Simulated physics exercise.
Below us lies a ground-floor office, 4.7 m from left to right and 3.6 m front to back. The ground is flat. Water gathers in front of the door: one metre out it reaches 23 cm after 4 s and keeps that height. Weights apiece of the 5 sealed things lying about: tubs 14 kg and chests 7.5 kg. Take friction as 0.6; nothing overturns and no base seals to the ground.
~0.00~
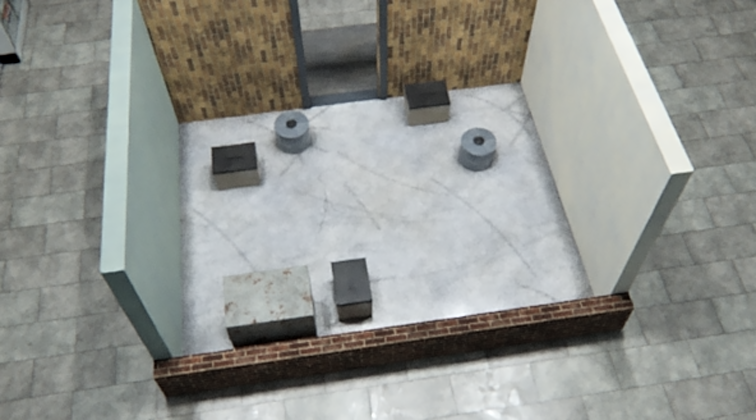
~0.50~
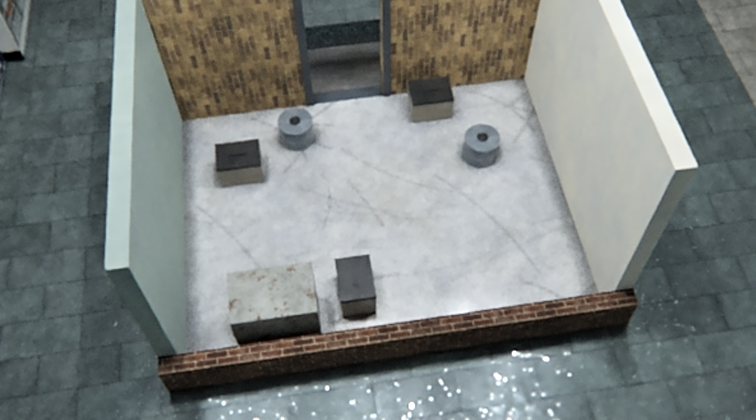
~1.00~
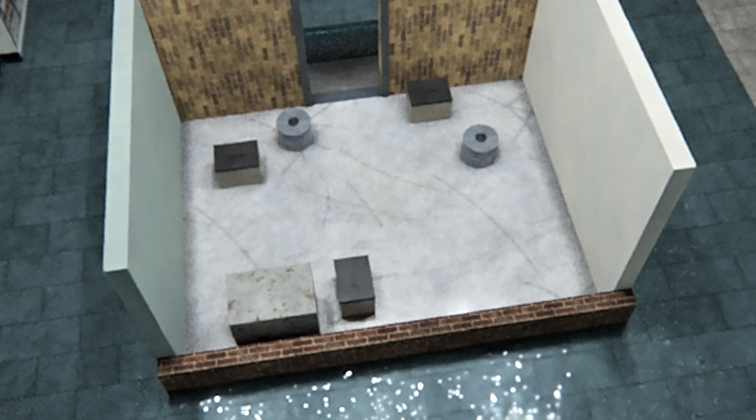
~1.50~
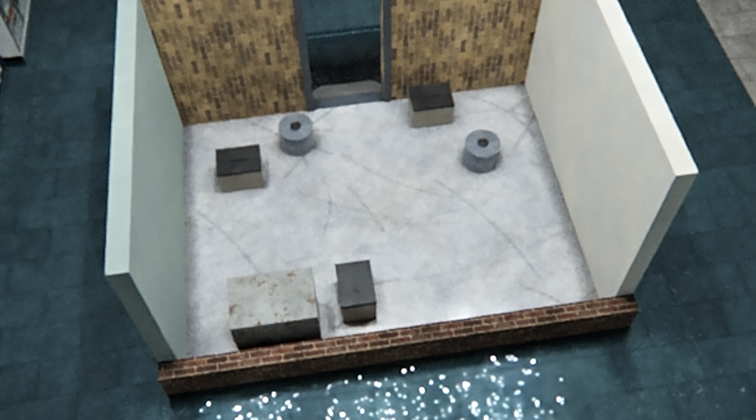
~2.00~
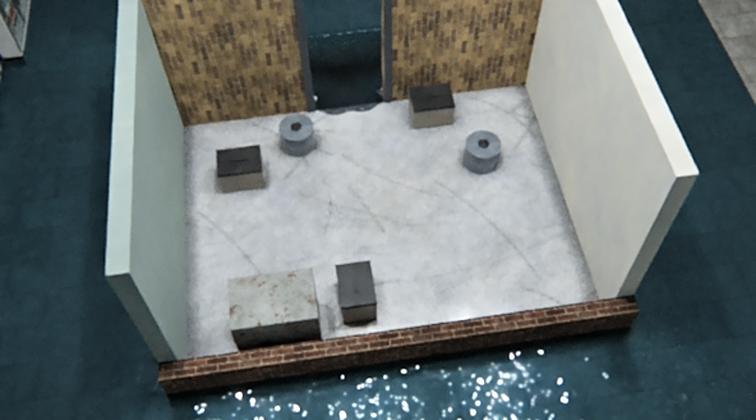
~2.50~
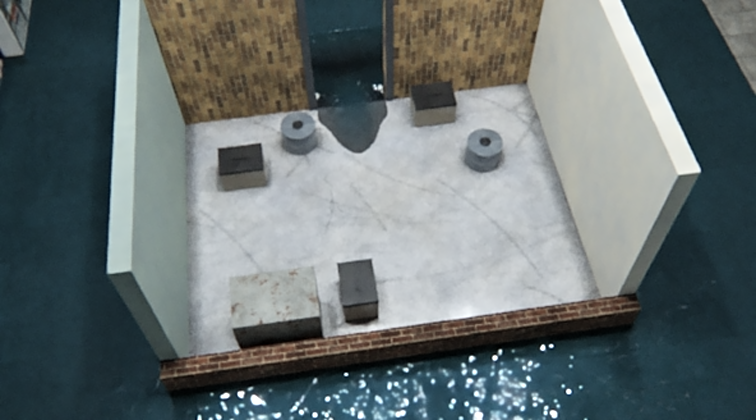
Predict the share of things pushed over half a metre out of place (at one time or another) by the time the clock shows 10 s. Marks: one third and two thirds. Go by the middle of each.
Share: Under a third.
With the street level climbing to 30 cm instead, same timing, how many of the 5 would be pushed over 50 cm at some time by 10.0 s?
In that case 1 of them.
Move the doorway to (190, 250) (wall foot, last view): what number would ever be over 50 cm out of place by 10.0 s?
Then 2.
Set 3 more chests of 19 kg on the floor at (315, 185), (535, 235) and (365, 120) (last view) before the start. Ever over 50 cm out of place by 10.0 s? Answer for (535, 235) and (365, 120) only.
In that order: Short of it, past it.
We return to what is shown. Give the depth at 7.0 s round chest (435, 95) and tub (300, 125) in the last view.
Roughly 2 and 4 cm.
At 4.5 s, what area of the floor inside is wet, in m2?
About 7.5 m2.
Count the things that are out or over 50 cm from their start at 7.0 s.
I count 0.
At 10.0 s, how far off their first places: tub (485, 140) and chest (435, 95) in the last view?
In that order: 0 cm, 0 cm.
After 3.5 s 0 of 5 are over 50 cm from their spots; 0 afloat.
After 4.5 s 0 of 5 are over 50 cm from their spots; 0 afloat.
After 7.0 s 0 of 5 are over 50 cm from their spots; 1 afloat.
After 10.0 s 1 of 5 are over 50 cm from their spots, and 1 have been at some point; 1 afloat.
